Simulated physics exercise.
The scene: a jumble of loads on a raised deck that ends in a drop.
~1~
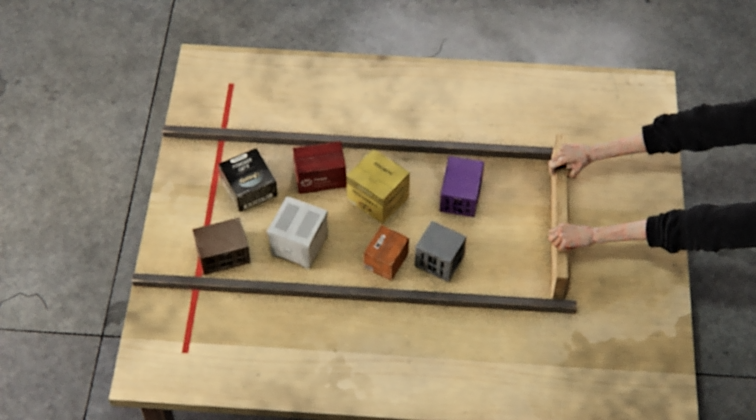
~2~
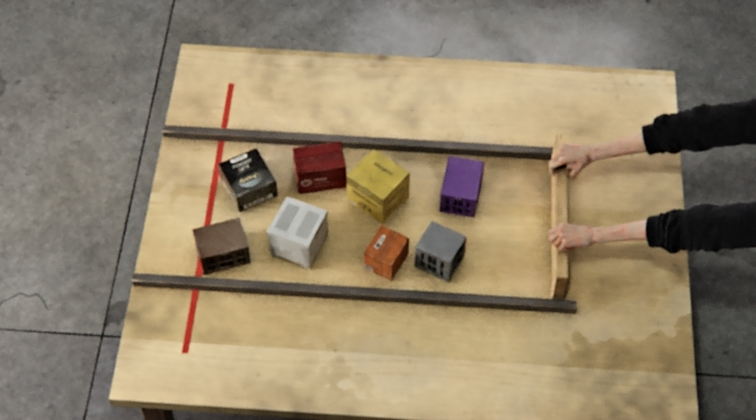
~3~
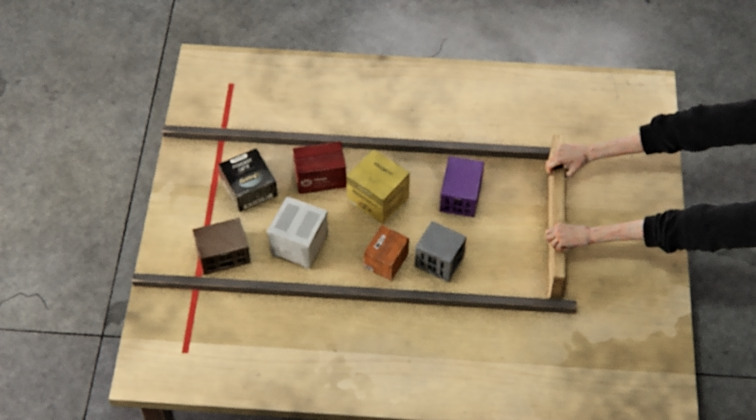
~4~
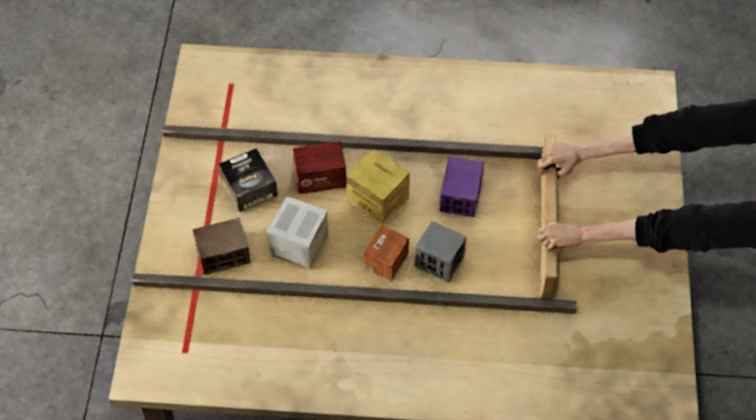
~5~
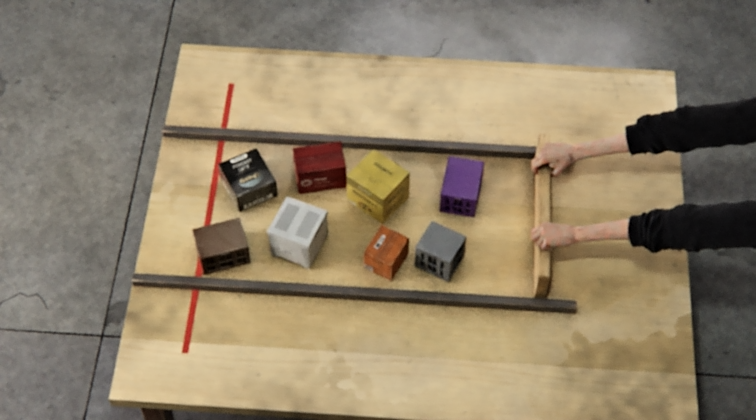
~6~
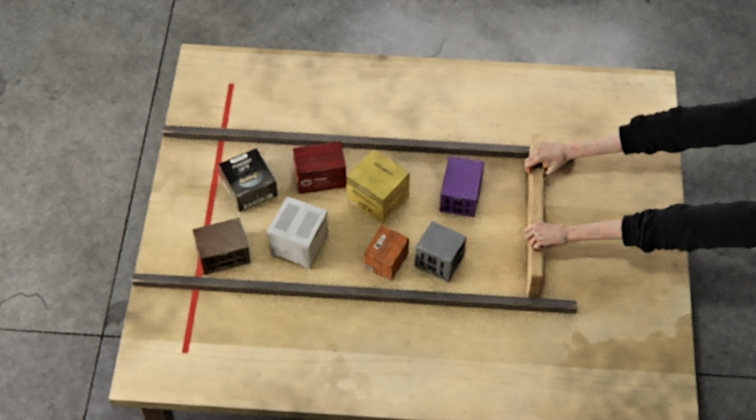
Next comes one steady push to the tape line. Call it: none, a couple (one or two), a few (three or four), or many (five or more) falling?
Call: A few.
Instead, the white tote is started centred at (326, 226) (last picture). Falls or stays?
In that case it ends up off.
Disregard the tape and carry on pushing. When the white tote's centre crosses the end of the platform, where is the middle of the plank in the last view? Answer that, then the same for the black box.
White tote: (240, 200); black box: (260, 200).
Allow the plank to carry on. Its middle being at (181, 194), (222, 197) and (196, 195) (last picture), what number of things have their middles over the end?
It would be 6, 3 and 6.
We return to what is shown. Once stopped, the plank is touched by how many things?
The number is 2.
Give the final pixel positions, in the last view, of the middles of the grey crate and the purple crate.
First (181, 243), then (196, 173).
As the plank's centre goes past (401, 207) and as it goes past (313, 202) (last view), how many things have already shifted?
I get 5 at the one place and 8 at the other.
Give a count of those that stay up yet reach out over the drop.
The number would be 3.
Early on, none off yet; brown crate at rest near (222, 246); black box at rest near (248, 180); white tote at rest near (299, 233).
Finally, the number that fall off is three or four; lost, white tote, black box and brown crate.
